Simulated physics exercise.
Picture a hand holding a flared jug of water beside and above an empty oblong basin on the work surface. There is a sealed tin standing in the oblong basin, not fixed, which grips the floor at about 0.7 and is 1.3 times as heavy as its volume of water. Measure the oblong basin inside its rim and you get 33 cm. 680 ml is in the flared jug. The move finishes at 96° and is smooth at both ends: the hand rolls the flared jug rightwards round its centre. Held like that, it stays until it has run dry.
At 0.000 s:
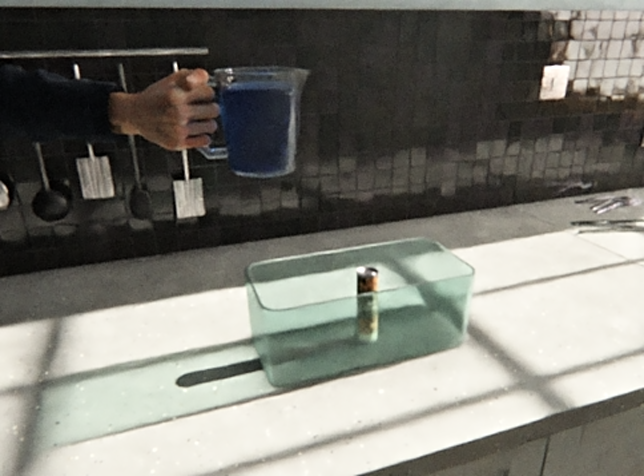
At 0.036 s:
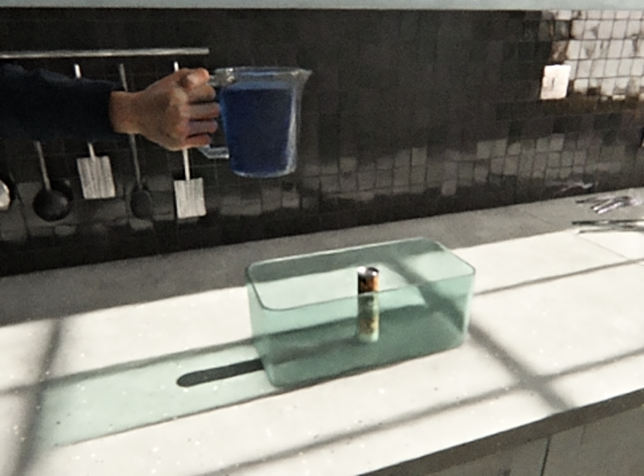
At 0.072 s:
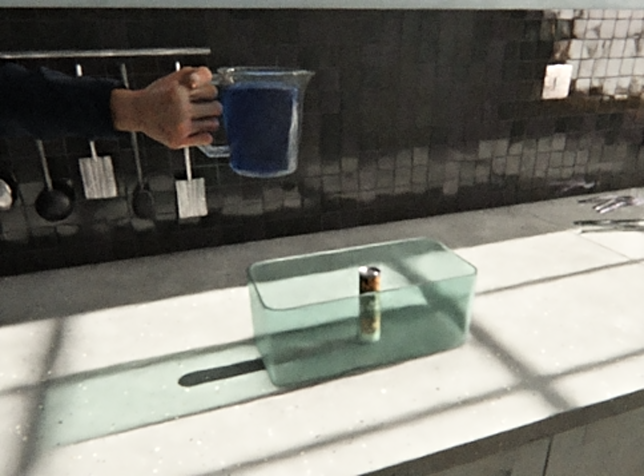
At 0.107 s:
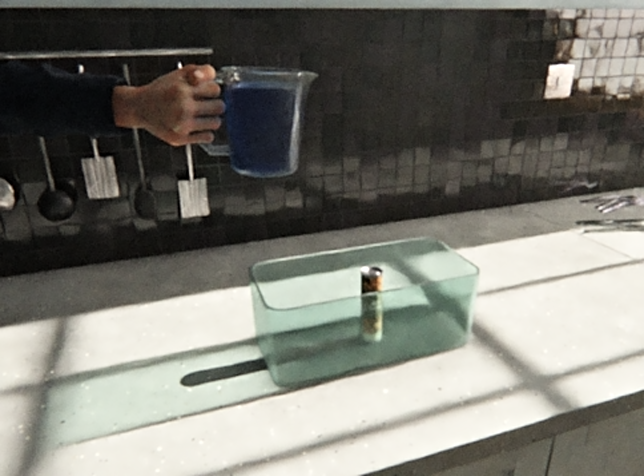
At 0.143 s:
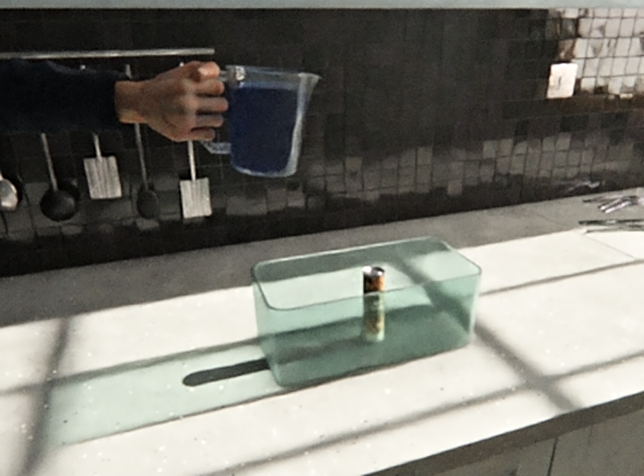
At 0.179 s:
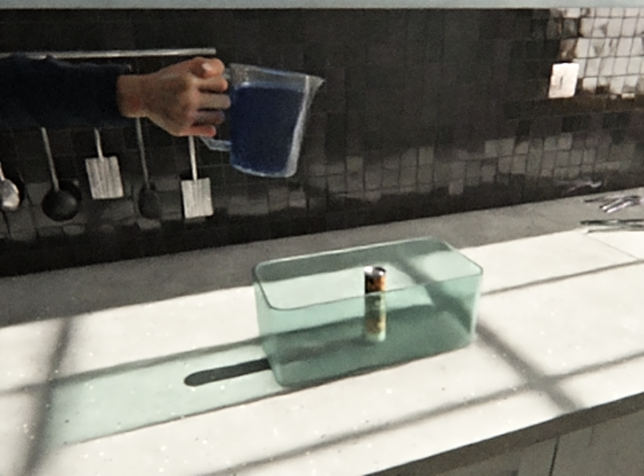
A hand holding a jug of blue liquid above a clear greenish basin containing a small upright tin, slowly tilting it slightly rightwards.
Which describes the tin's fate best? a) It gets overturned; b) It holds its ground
Option b: It holds its ground.
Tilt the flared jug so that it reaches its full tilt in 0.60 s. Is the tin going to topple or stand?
In that case the tin does not tip.
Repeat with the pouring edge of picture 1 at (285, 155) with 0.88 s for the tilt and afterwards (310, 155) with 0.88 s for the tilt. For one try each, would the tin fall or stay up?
In the first try it remains standing; in the second it comes down.
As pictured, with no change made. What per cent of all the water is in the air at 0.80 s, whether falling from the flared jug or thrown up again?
Roughly 32 %.
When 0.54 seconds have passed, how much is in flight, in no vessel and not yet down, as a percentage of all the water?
18 %.
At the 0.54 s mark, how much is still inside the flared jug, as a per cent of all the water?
Close to 82 percent of the liquid remains at that time.
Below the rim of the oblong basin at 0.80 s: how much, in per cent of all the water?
Some 32 per cent.
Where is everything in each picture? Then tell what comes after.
The first picture shows tilt 0°; pouring edge (311, 70); surface from (219, 88) to (297, 84); the oblong basin's rim runs from (253, 288) to (452, 254); the tin's top is at (368, 274).
The second picture shows tilt 0°; pouring edge (312, 71); surface from (220, 87) to (298, 84).
The third picture shows tilt 2°; pouring edge (314, 72); surface from (222, 87) to (300, 85).
The fourth picture shows tilt 3°; pouring edge (317, 74); surface from (225, 87) to (303, 86).
The fifth picture shows tilt 6°; pouring edge (321, 76); surface from (229, 86) to (306, 86).
The sixth picture shows tilt 9°; pouring edge (325, 80); surface from (232, 86) to (311, 87).
By 0.54 s the tilt is 65° and 82 per cent is still to pour; the tin stands where it began.
By 0.80 s the tilt is 94° and 35 per cent is still to pour; the tin stands where it began.
By 1.08 s the tilt is 96° and 7 per cent is still to pour; the tin stands where it began.
By 1.38 s the tilt is 96° and 1 per cent is still to pour; the tin stands where it began.
At rest the tin stands where it began.
